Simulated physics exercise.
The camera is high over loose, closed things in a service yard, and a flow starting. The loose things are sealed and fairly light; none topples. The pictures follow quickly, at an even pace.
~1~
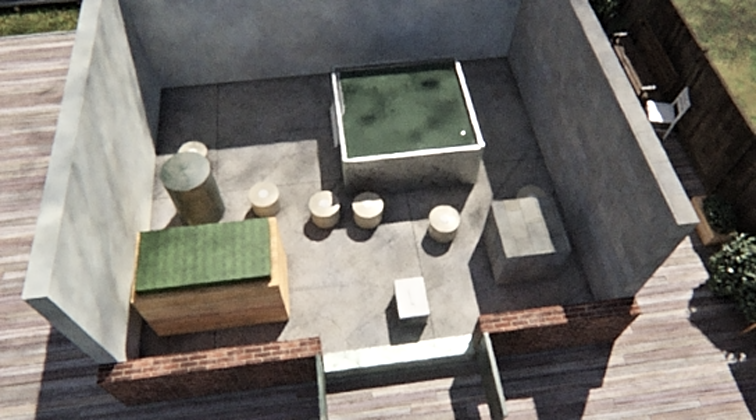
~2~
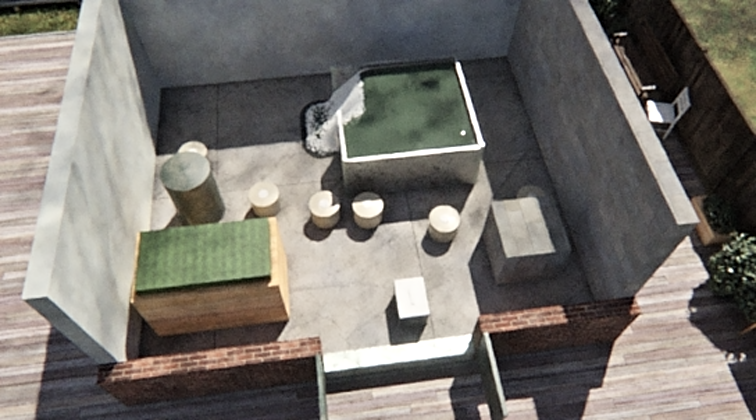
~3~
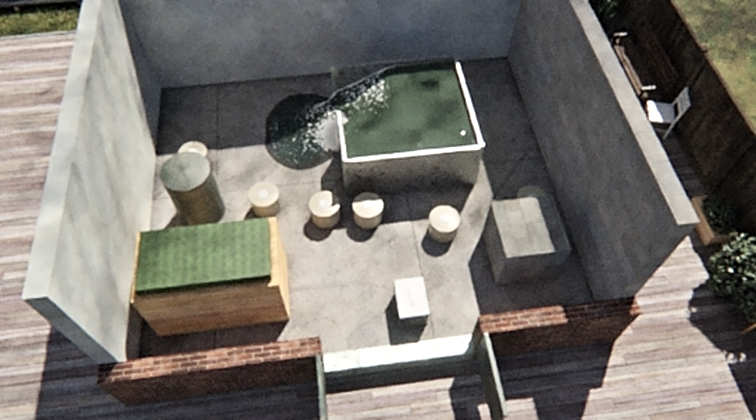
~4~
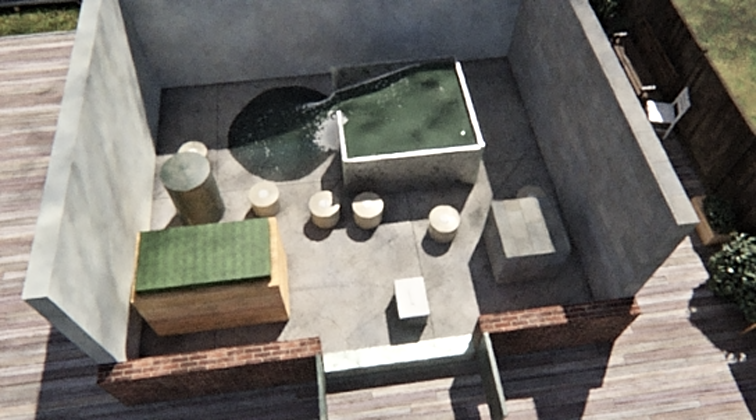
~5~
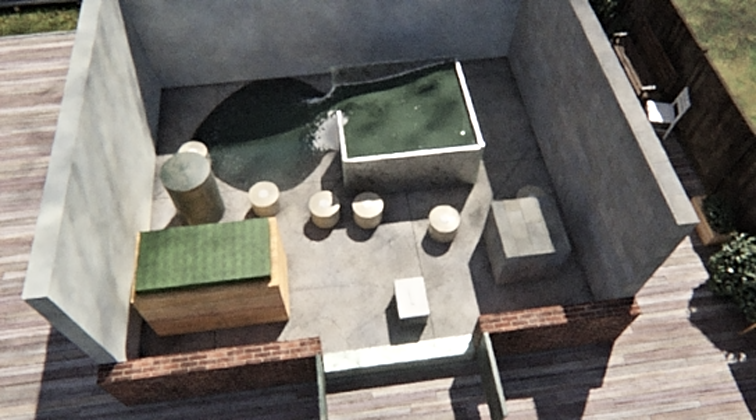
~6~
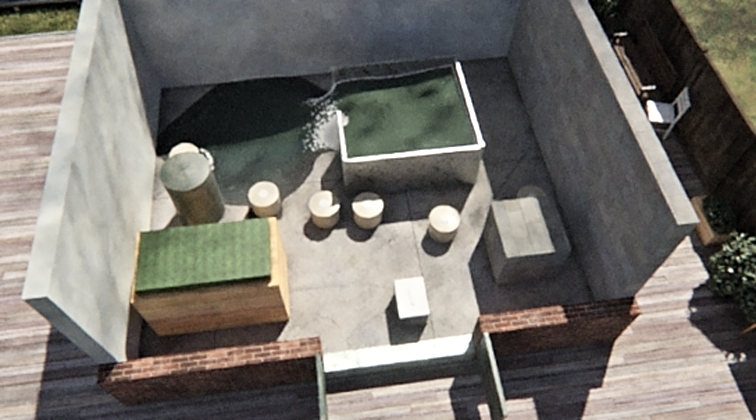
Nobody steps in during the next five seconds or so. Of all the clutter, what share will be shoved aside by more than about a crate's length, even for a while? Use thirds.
Share: At least two thirds.
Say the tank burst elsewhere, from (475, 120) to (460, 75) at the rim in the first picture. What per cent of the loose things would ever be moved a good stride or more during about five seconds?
Some 90 per cent.
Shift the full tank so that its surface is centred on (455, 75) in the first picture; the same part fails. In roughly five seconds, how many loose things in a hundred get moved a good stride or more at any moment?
About 80 per cent.
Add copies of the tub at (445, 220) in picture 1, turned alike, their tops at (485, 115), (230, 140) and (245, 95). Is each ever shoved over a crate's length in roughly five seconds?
As listed: Short of that, pushed that far, yes.
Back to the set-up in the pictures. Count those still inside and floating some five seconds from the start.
I count 5.
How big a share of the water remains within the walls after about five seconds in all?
Some 100 per cent.
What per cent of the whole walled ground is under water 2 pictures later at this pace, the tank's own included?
I make it 30 per cent.
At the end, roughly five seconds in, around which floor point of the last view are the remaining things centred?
Near (439, 242).
A moment on, 1 of 8 are well off their spots; 1 afloat.
Next, 1 of 8 are well off their spots; 1 afloat.
Later, 3 of 8 are well off their spots; 2 afloat.
In the end, 7 of 8 are well off their spots, and 7 have been at some point; 5 afloat.
